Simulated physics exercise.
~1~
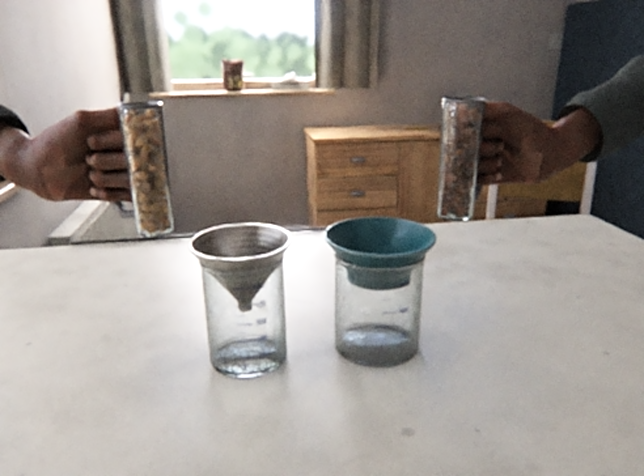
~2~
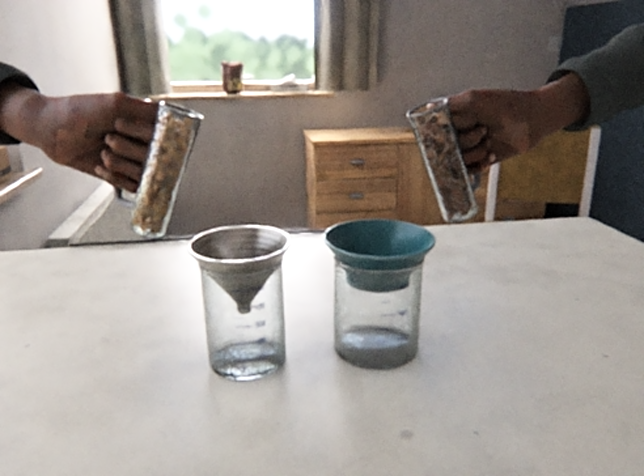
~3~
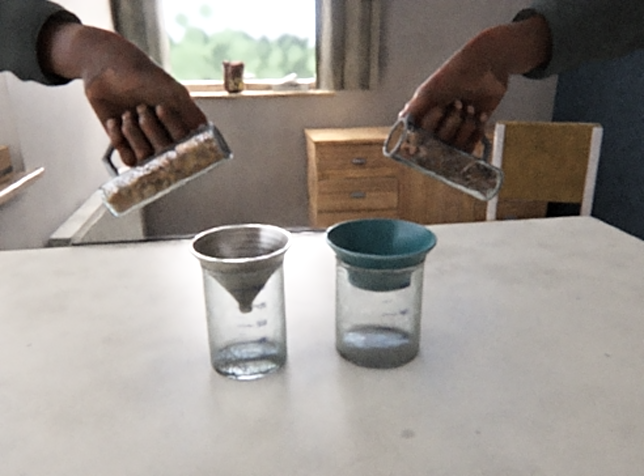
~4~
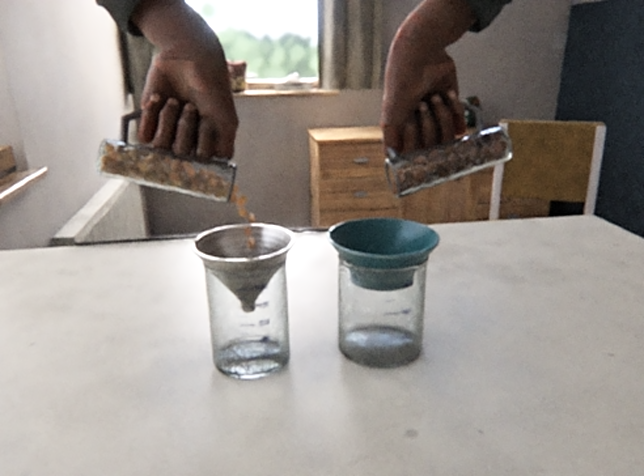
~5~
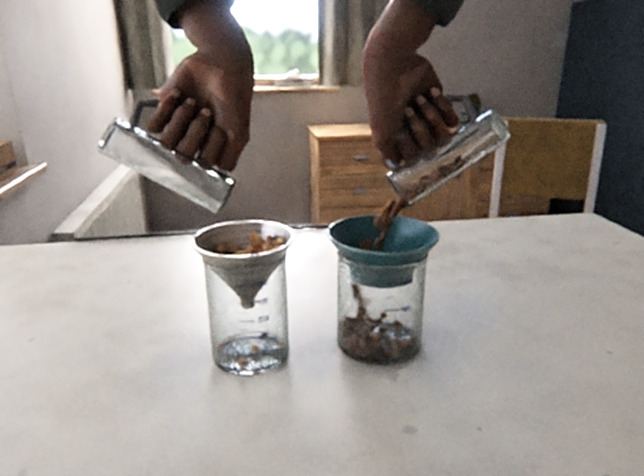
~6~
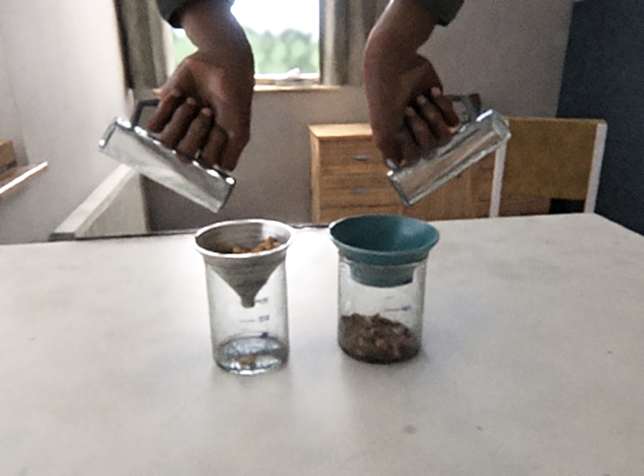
In a room with a curtained window and wooden drawers behind, a slightly swaying view faces a pale tabletop. Two clear jars stand side by side, the left holding a grey metal funnel and the right a wider-mouthed teal one. A hand on each side holds a glass cup of dry brownish pieces, tips it and brings it over the funnel. The left cup starts spilling first, then the right pours too. Both cups end up empty, with the left load jammed in the grey funnel, only a few bits below, while the right load lies entirely in its jar.
